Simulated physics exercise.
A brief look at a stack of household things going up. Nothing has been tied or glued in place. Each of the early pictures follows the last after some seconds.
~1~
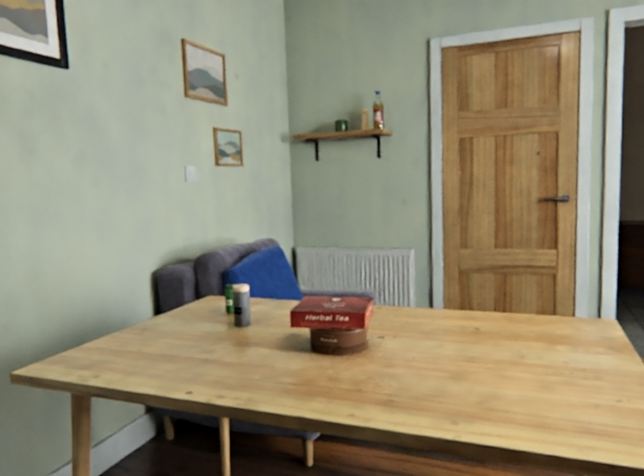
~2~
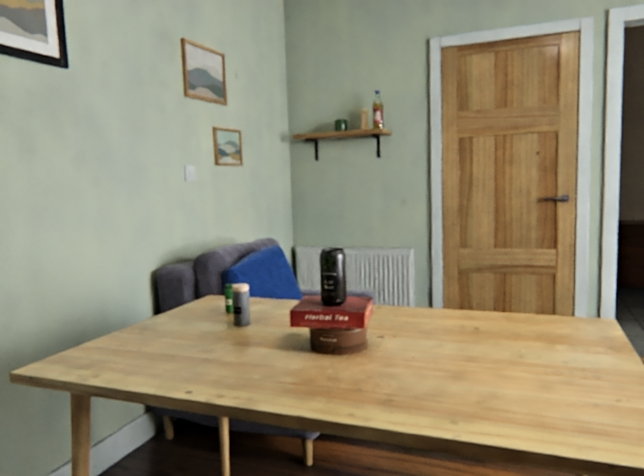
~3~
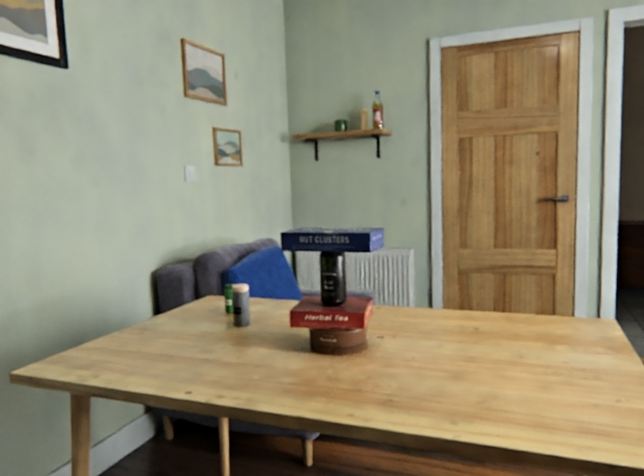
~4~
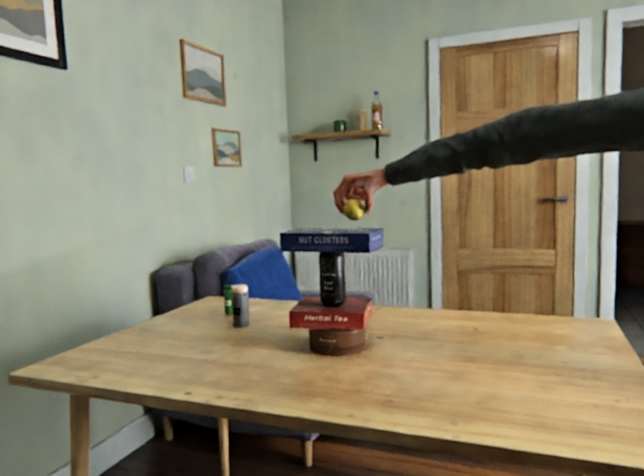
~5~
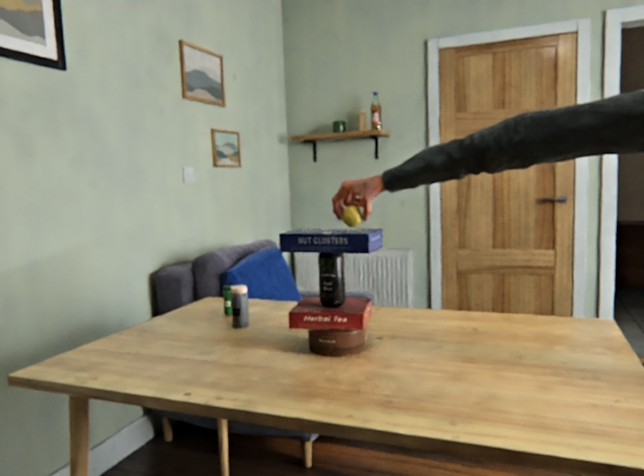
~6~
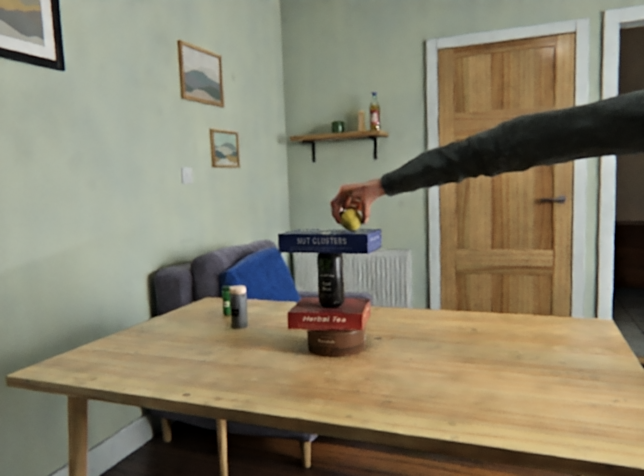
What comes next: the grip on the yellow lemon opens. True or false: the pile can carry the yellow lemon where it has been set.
True.
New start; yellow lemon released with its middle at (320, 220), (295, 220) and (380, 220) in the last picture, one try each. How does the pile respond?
First try: It holds; second try: It stays up; third try: It comes apart.
Then, 0.50 s later than the last frame, all is still.
Then, 1.20 s later than the last frame, yellow lemon resting near (352, 221).
When it is over, all 7 as before. End places, in pixels of the last picture, yellow lemon near (352, 221). The pile holds.
